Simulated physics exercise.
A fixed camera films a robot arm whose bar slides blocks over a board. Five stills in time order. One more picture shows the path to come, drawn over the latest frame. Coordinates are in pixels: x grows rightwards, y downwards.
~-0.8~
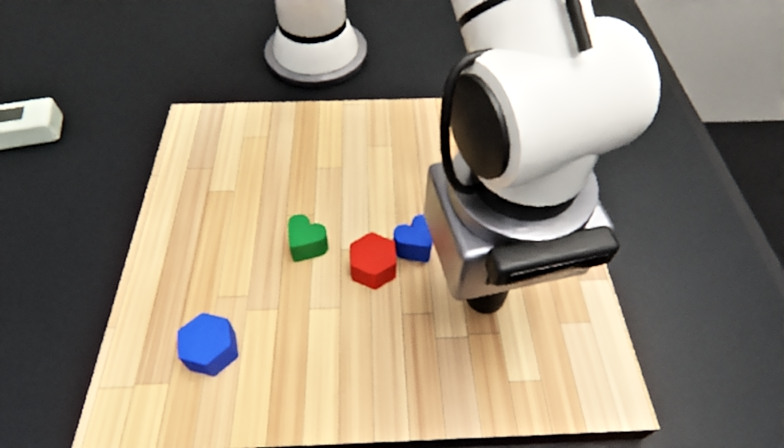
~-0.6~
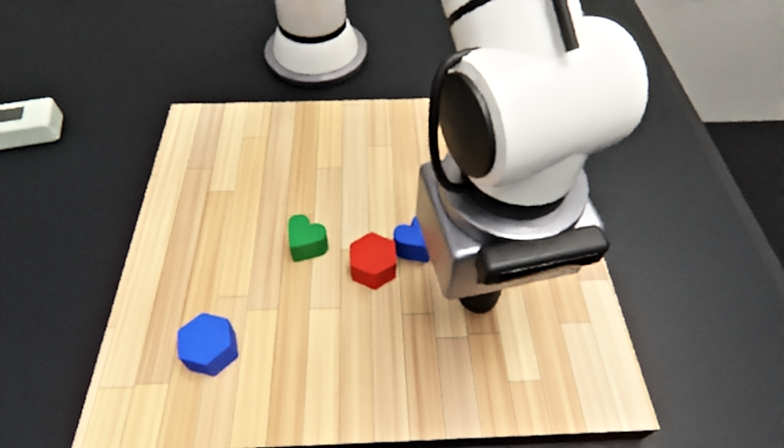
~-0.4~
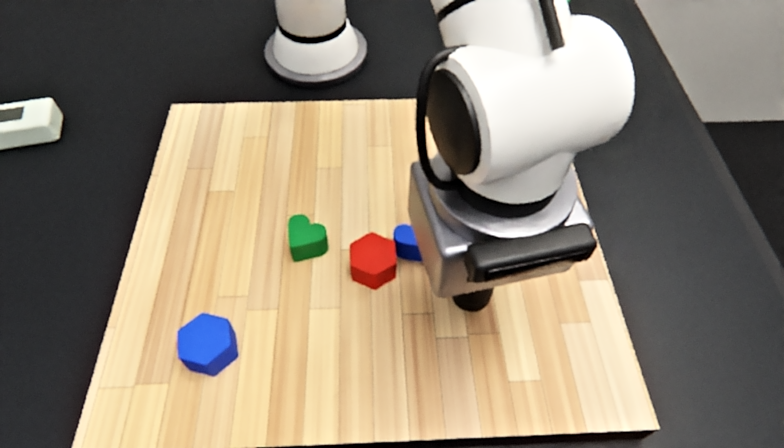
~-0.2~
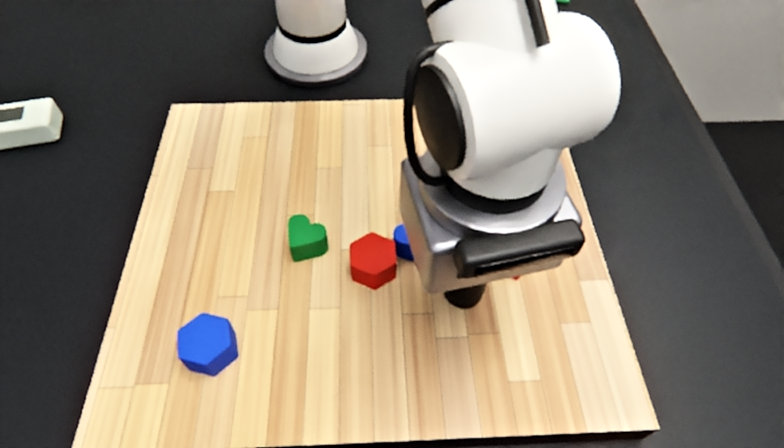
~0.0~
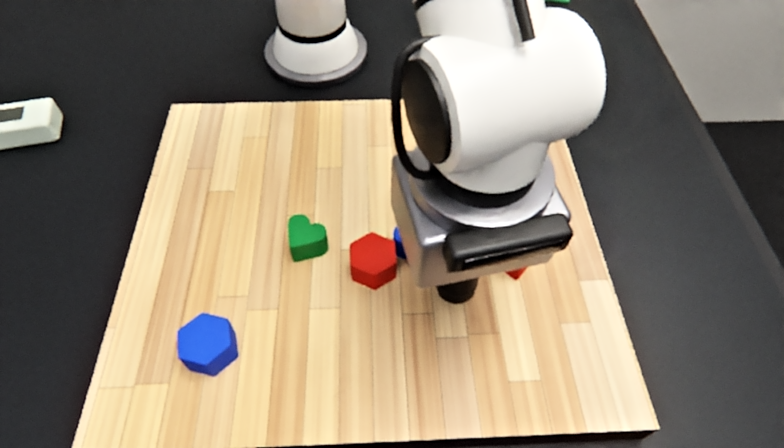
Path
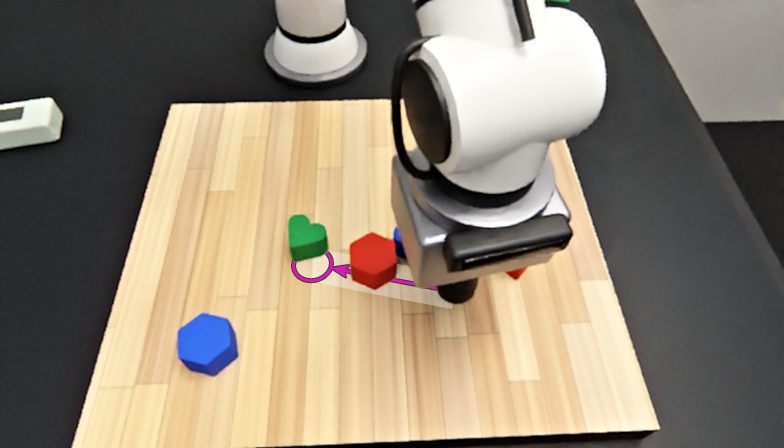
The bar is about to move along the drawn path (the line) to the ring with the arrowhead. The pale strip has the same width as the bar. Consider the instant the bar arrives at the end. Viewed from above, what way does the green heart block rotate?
Viewed from above, counterclockwise.
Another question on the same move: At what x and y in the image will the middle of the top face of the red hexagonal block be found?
It ends at (309, 215).
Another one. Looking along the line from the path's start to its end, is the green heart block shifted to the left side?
I expect not.
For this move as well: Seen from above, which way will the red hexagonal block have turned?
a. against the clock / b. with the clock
(b)
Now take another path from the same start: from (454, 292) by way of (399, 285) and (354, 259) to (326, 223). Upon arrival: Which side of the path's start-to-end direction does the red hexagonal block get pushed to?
It moves off to the right.
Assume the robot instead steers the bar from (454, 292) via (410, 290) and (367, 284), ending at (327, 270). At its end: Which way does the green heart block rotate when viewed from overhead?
Its rotation is counterclockwise.
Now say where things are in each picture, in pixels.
The first picture shows bar's lower end at (485, 297); green heart block at (304, 230); red hexagonal block at (373, 253); blue heart block at (417, 231).
The second picture shows bar at (478, 296); blocks still.
The third picture shows bar at (470, 295); blocks still.
The fourth picture shows bar at (463, 292); blocks still.
The fifth picture shows bar at (455, 287); green heart block at (304, 230); red hexagonal block at (373, 253); blue heart block hidden.
Drawn move, from (454, 292) to (313, 264).
On the path given first. One third of the way, bar at (406, 278); red hexagonal block at (365, 250).
Two thirds of the way, bar at (358, 269); green heart block at (291, 222), turned 45° anticlockwise; red hexagonal block at (331, 231), turned 45° clockwise.
At the end, bar at (312, 260); green heart block at (271, 207), turned 55° anticlockwise; red hexagonal block at (309, 215), turned 90° clockwise; blue heart block still.
